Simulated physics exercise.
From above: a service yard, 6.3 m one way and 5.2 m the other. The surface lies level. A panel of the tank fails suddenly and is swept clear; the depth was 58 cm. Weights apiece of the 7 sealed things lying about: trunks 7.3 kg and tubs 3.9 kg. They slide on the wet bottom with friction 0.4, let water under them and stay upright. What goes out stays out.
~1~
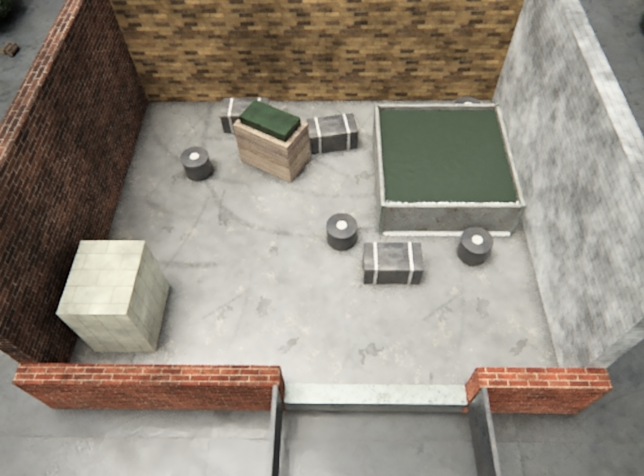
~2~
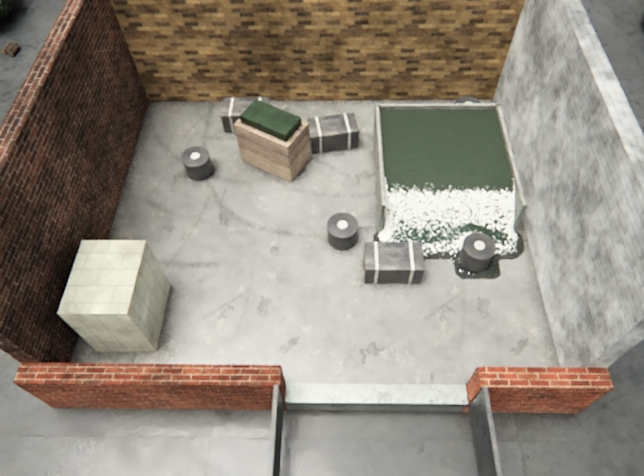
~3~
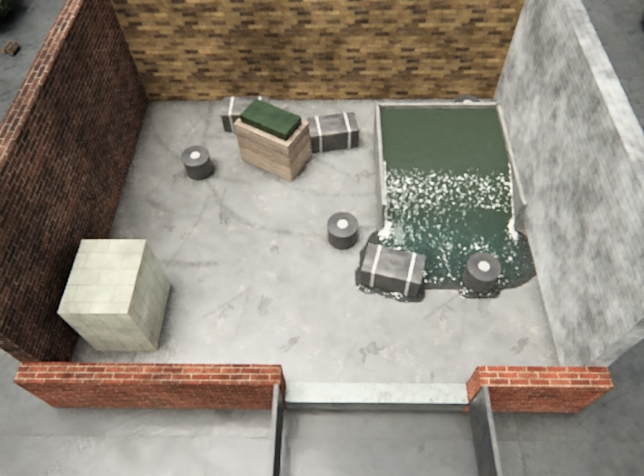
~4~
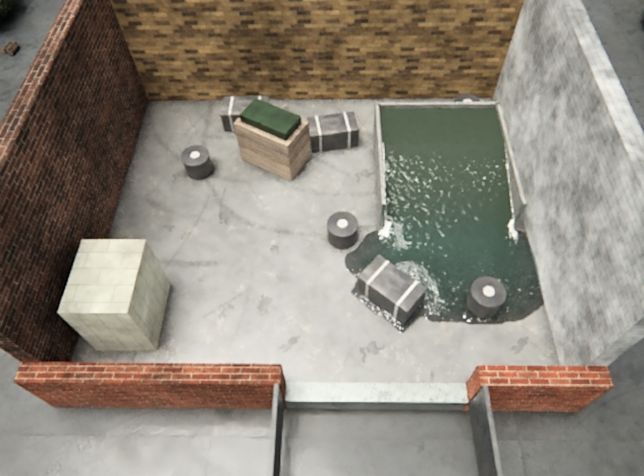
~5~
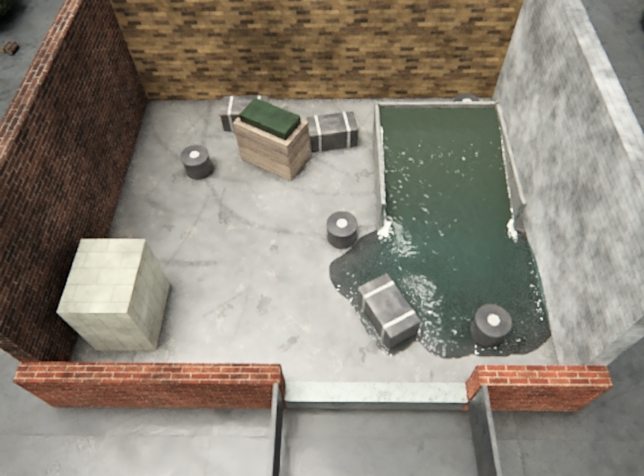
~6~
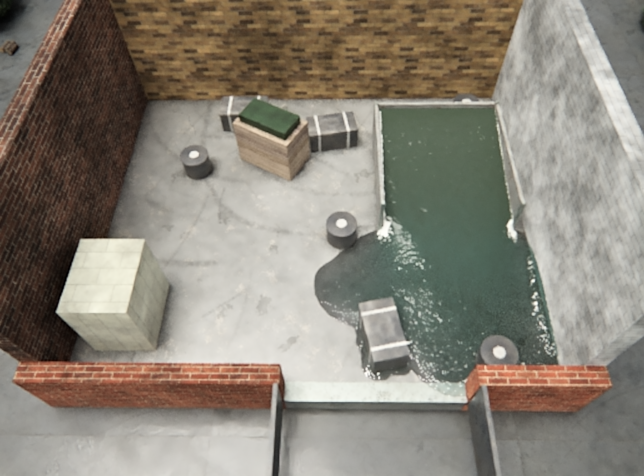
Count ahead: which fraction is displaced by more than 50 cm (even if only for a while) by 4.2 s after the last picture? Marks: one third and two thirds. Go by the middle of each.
That comes to under a third.
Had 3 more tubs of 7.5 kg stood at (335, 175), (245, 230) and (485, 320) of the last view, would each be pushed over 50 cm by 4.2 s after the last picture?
In turn: Under, less, past it.
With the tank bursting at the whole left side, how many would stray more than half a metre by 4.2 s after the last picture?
Then 4.
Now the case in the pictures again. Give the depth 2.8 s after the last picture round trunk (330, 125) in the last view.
Roughly 0 cm.
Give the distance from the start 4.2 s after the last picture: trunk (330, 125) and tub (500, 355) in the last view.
In that order: 0 cm, gone out.
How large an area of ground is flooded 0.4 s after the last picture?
Some 11.5 m2.
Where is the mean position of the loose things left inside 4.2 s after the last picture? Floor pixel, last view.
At about (316, 154).
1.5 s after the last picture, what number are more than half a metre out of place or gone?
By then 2.
Then, 0.4 s after the last picture 2 of 7 are over 50 cm from their spots; 1 afloat.
Then, 1.5 s after the last picture 2 of 7 are over 50 cm from their spots; 1 afloat.
Then, 2.8 s after the last picture 2 of 7 are over 50 cm from their spots; 0 afloat.
Then, 4.2 s after the last picture 2 of 7 are over 50 cm from their spots, and 2 have been at some point; 0 afloat.
